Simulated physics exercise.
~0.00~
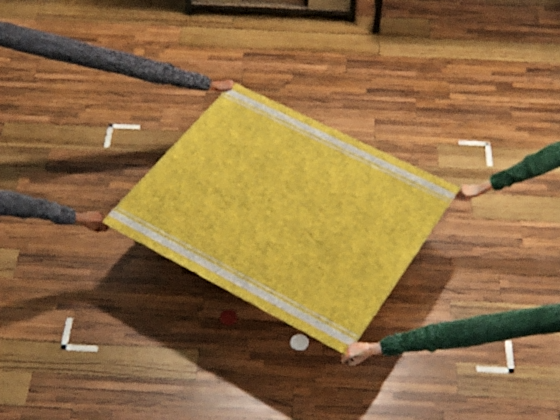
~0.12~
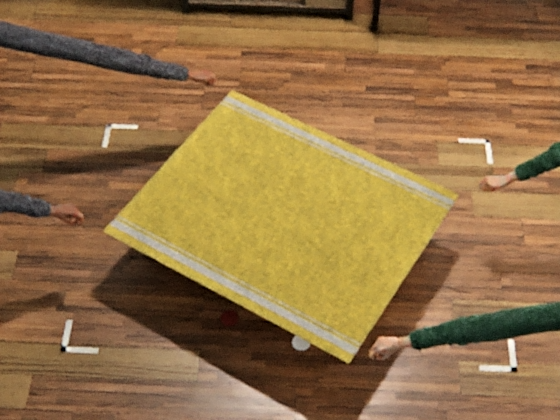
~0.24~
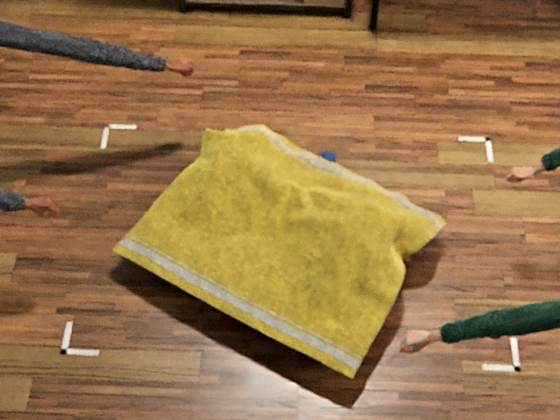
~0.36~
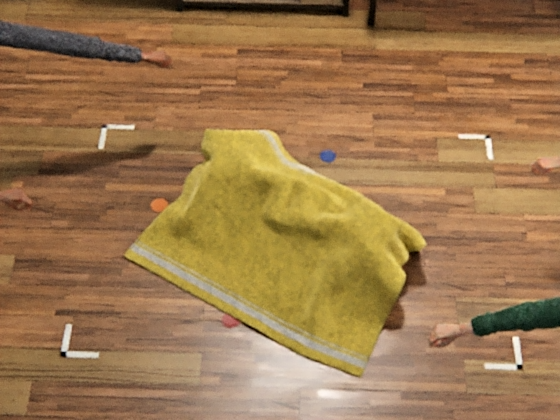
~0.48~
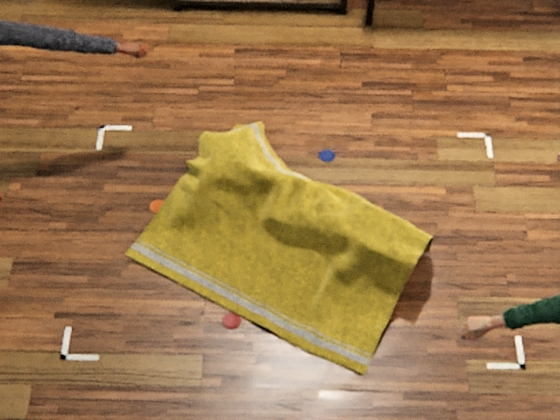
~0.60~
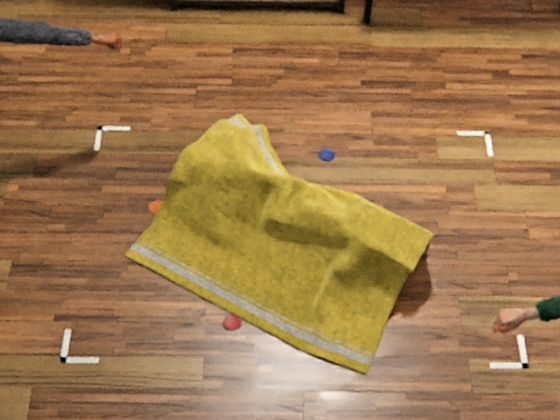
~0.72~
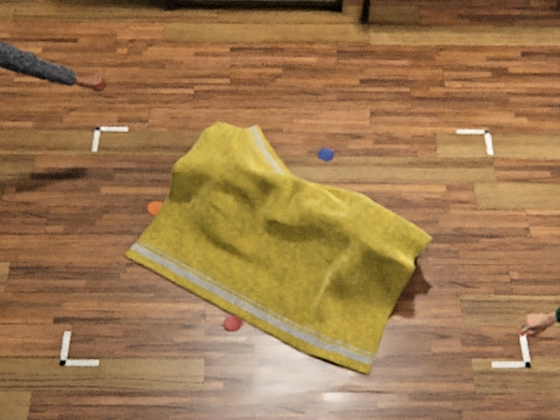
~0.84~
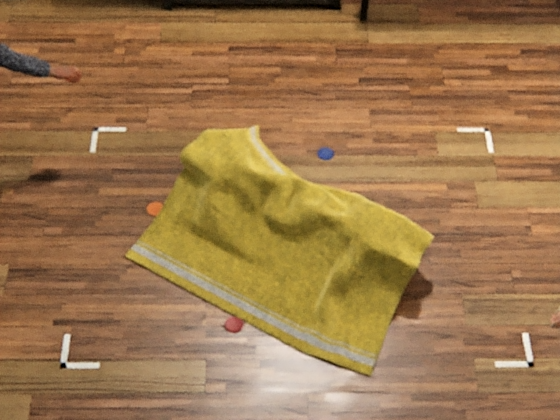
A yellow blanket, released by four hands, drops and settles crumpled over the wooden floor.
